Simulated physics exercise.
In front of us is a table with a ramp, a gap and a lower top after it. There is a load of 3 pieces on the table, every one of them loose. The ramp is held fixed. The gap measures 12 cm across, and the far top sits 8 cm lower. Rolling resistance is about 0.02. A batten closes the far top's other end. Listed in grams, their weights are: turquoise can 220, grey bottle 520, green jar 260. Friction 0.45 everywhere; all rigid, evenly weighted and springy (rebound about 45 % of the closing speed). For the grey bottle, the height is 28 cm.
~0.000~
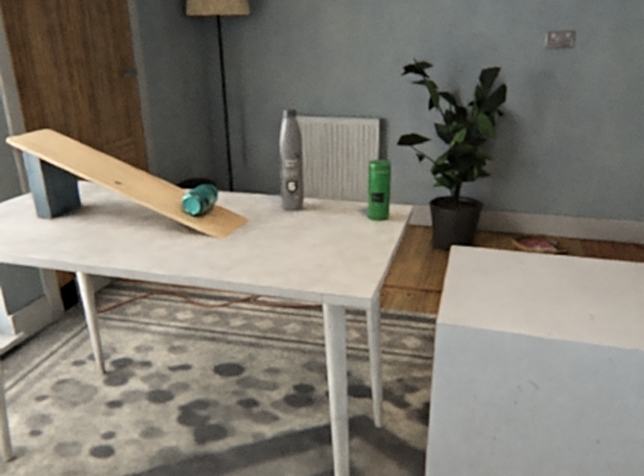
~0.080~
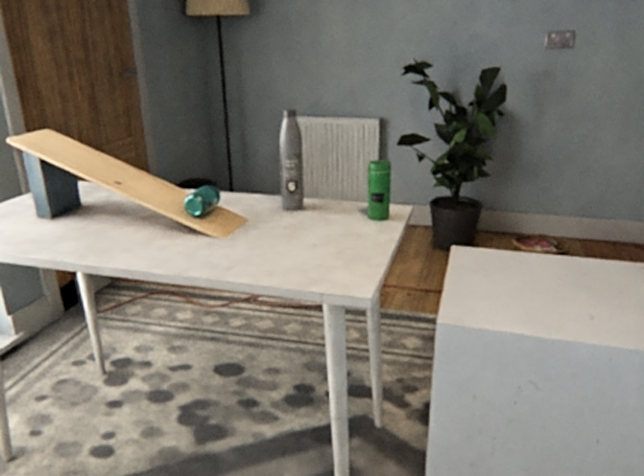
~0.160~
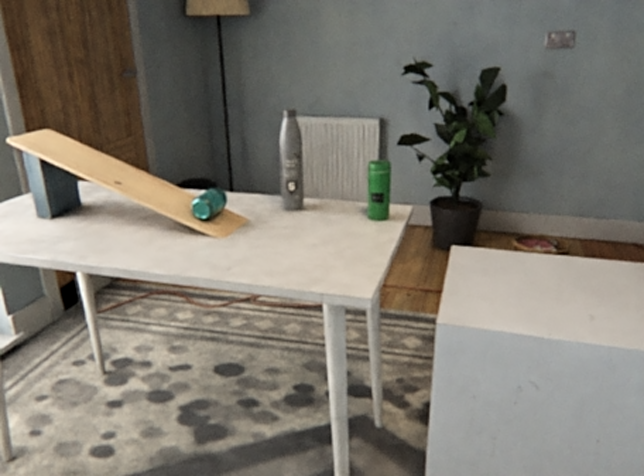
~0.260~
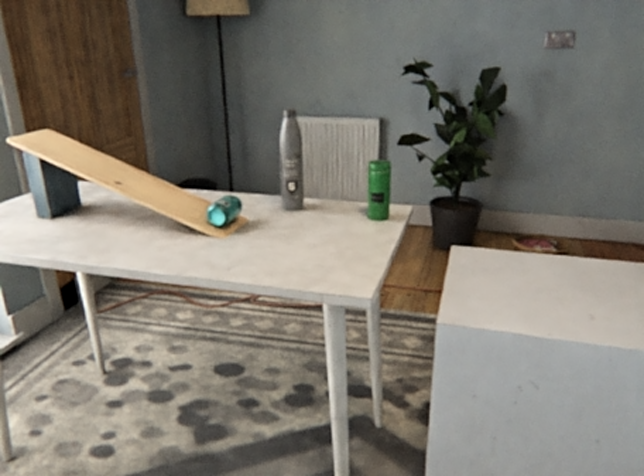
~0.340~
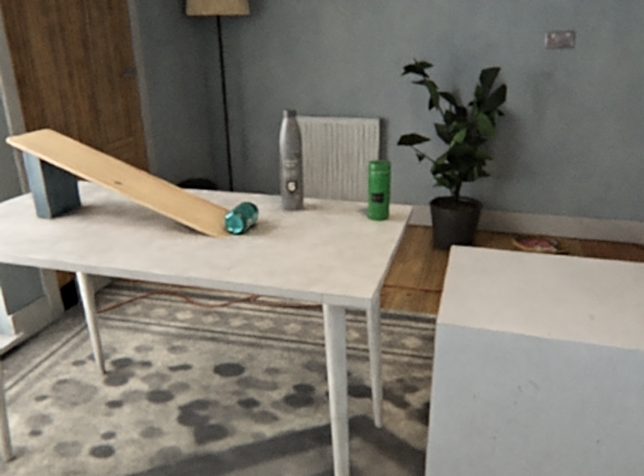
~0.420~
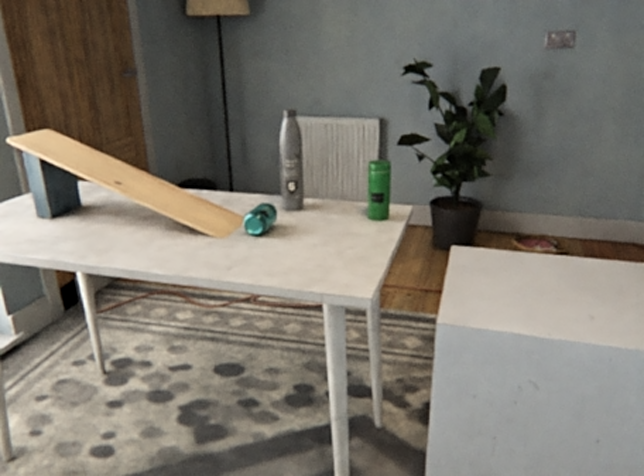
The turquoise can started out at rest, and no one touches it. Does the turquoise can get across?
It drops into the gap.
By 0.92 s, 5 cm of run left; turquoise can near (379, 229).
By 1.32 s, down in the gap; turquoise can near (403, 382).
When it is over (1.7 s), down in the gap; the bystanders within 8 cm of the start.
